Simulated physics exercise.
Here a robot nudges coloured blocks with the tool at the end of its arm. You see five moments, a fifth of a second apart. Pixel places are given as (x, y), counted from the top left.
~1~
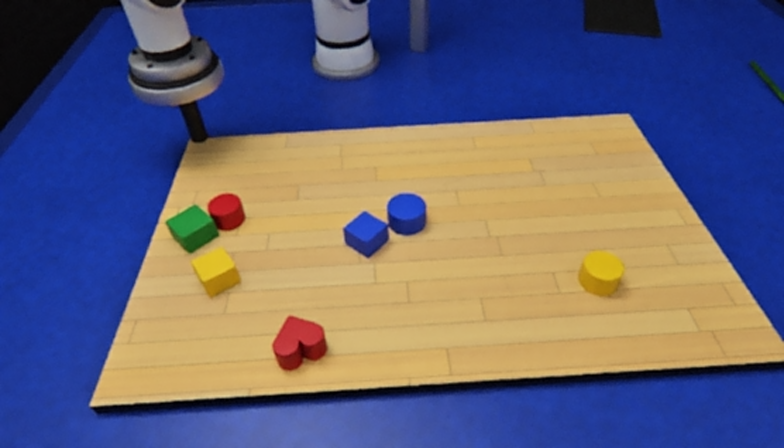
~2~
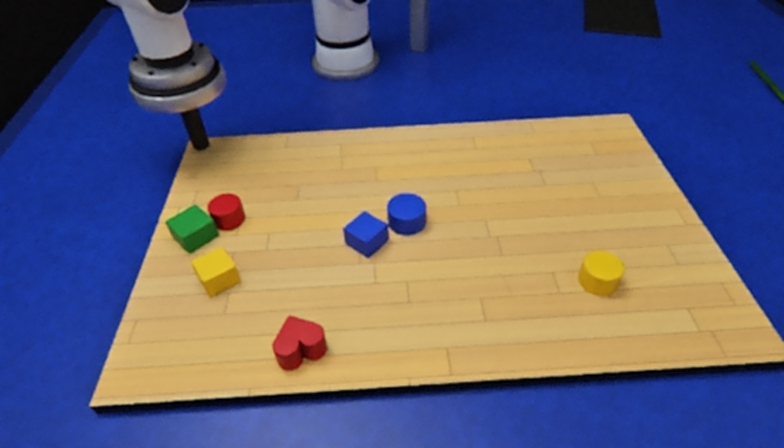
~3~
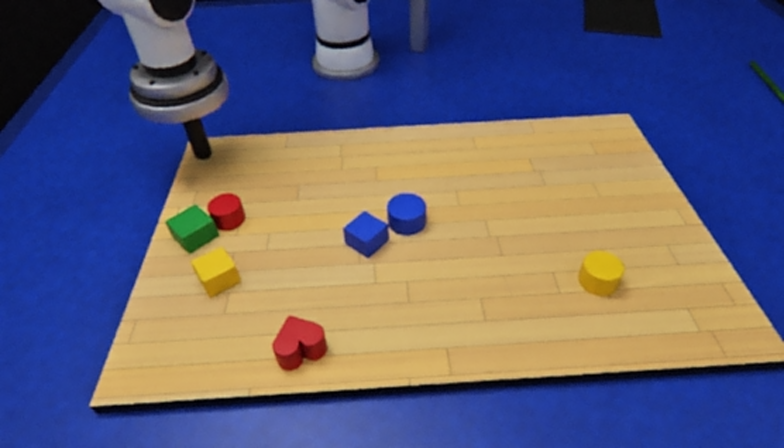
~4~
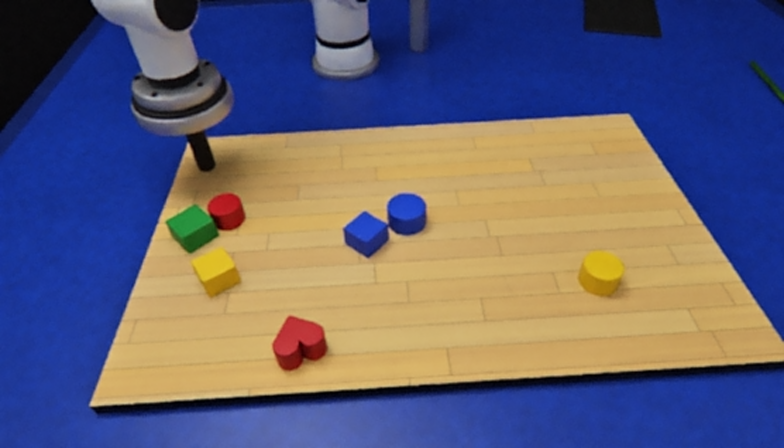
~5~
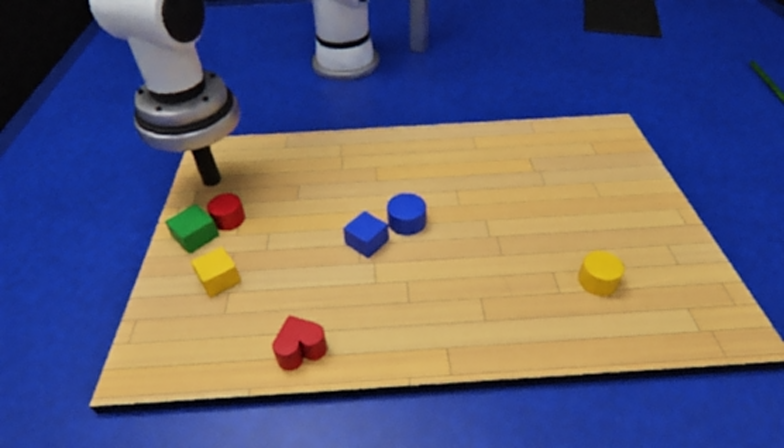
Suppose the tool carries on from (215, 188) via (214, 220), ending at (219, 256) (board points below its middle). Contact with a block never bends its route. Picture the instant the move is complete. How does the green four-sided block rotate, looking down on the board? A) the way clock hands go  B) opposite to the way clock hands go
It's A.
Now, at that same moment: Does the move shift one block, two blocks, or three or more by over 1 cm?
Number moved: 2.
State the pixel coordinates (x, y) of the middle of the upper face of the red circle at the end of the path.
The spot you're after is about (238, 219) in the image.
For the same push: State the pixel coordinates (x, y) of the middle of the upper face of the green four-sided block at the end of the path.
Near (180, 232).
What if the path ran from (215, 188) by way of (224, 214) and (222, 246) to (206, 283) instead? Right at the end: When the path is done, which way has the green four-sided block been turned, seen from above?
It turns round clockwise.
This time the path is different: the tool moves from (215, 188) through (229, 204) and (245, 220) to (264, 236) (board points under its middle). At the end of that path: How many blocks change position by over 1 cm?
Going by the path, one of them shifts by more than about 1 cm.
The first path, step by step. One third of the way, tool (212, 203); nothing pushed yet.
Two thirds of the way, tool (212, 226); green four-sided block (182, 230), turned 15° clockwise; red circle (235, 216).
At the end, tool (216, 250); green four-sided block (180, 232), turned 25° clockwise; yellow four-sided block in place; red circle (238, 219).
